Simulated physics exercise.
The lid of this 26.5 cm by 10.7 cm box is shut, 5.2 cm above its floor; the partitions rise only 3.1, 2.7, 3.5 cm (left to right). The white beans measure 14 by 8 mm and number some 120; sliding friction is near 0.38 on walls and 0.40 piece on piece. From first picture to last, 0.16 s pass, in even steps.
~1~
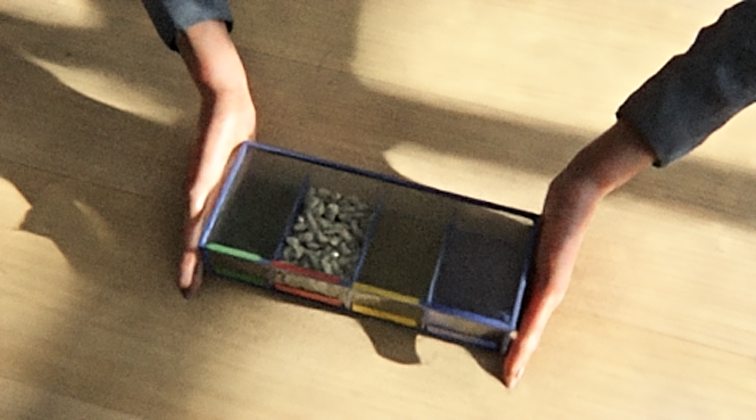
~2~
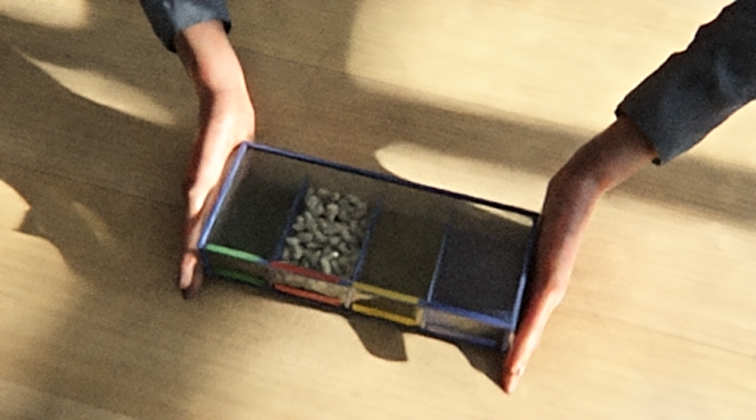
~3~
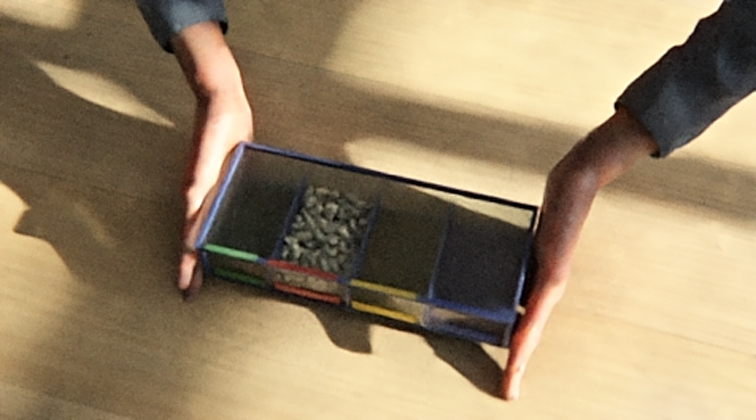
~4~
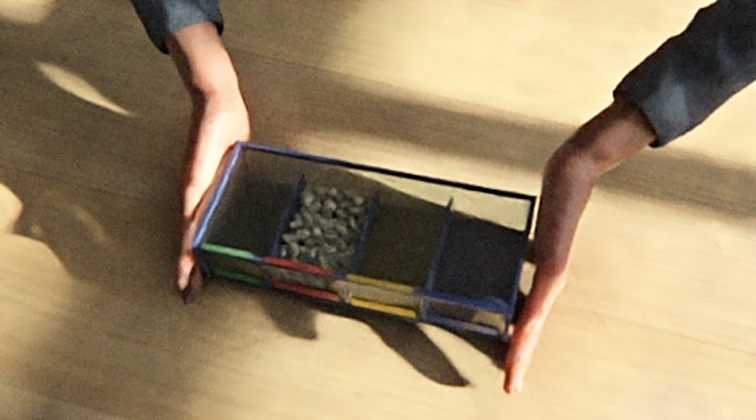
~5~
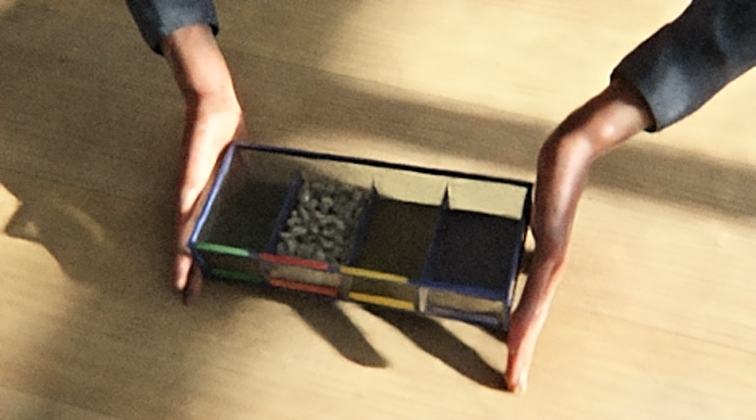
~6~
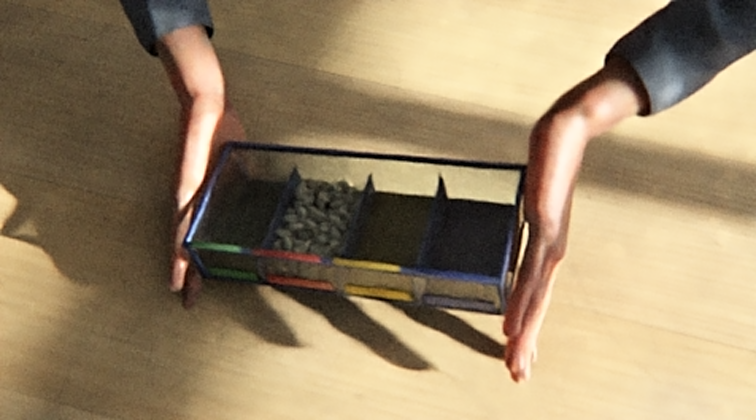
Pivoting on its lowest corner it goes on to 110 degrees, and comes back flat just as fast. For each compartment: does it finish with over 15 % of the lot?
Red: Under, blue: Under, green: Over, yellow: Under.
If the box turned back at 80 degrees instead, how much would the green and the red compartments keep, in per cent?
In that case green 50, red 50.
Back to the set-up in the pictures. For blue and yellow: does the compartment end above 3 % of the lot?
Blue no, yellow no.
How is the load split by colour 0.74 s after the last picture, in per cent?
Red 50; blue 0; green 50; yellow 0.
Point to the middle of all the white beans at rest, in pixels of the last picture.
At about (258, 218).
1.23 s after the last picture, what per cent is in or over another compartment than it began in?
About 90 per cent.
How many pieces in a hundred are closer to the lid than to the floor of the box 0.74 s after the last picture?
Roughly 80 per cent.
Then, 0.74 s after the last picture, tilt 110 degrees; red 50 %, green 50 %.
Then, 1.23 s after the last picture, tilt 50 degrees; red 10 %, green 90 %.
Then, 1.79 s after the last picture, tilt 0 degrees; red 10 %, green 90 %.
In the end, red 10 %, blue 0 %, green 90 %, yellow 0 %.
